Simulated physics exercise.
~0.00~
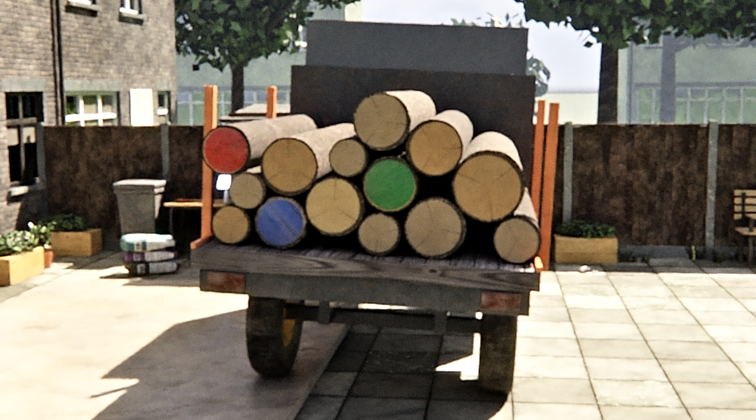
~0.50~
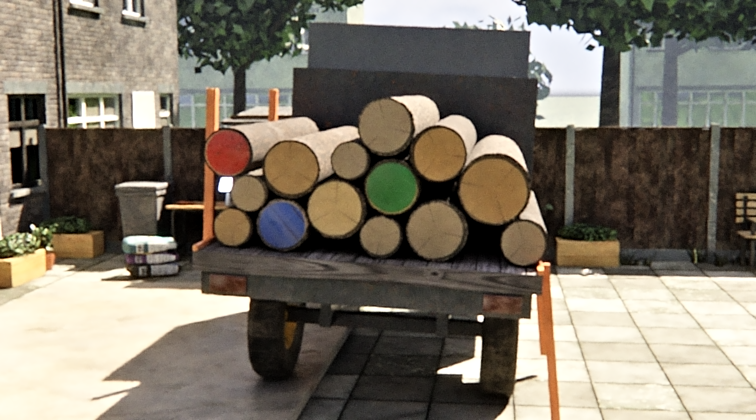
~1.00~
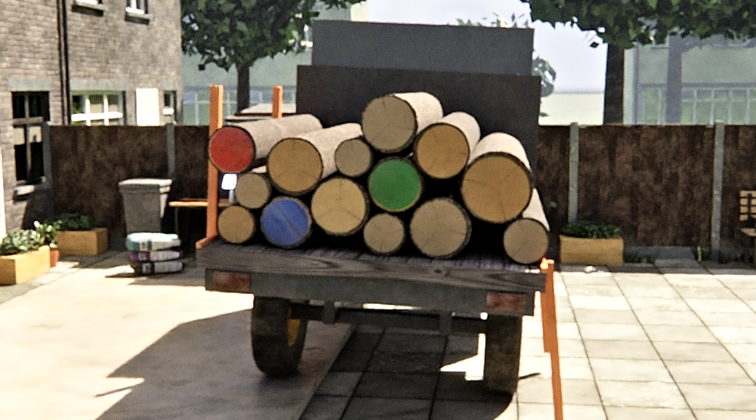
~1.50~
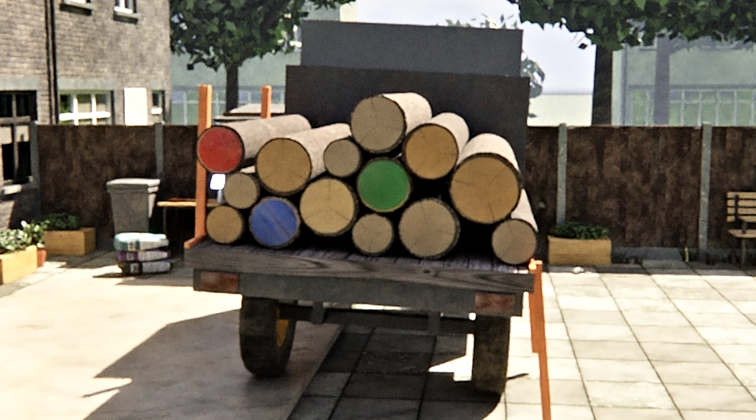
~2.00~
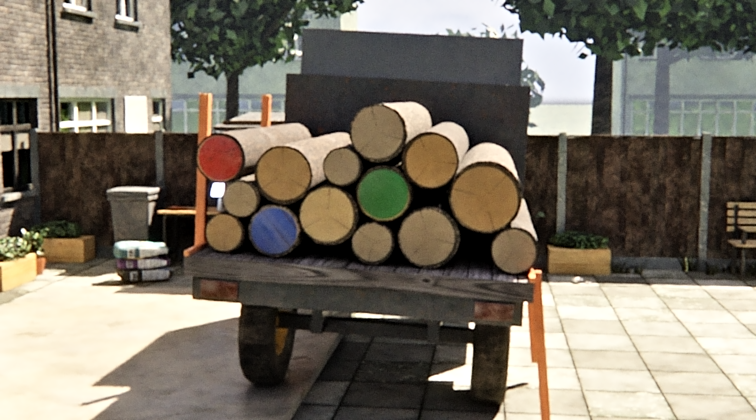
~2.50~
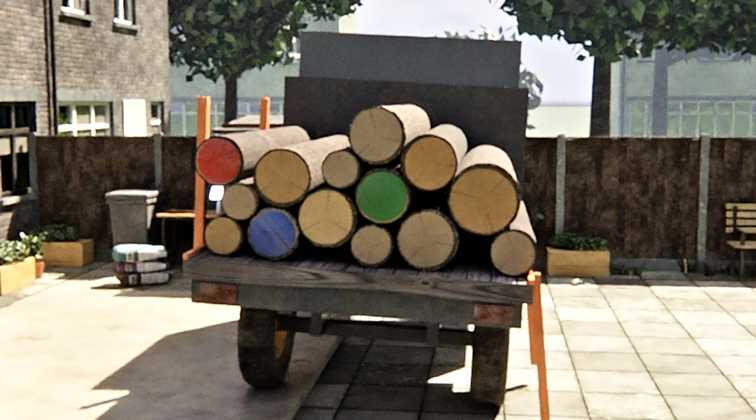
The footage shows a flatbed lorry stacked with logs, three with red, green and blue ends, as the orange posts on the right swing outward and down while the left posts stay upright. The logs stay piled on the deck, and none falls off.
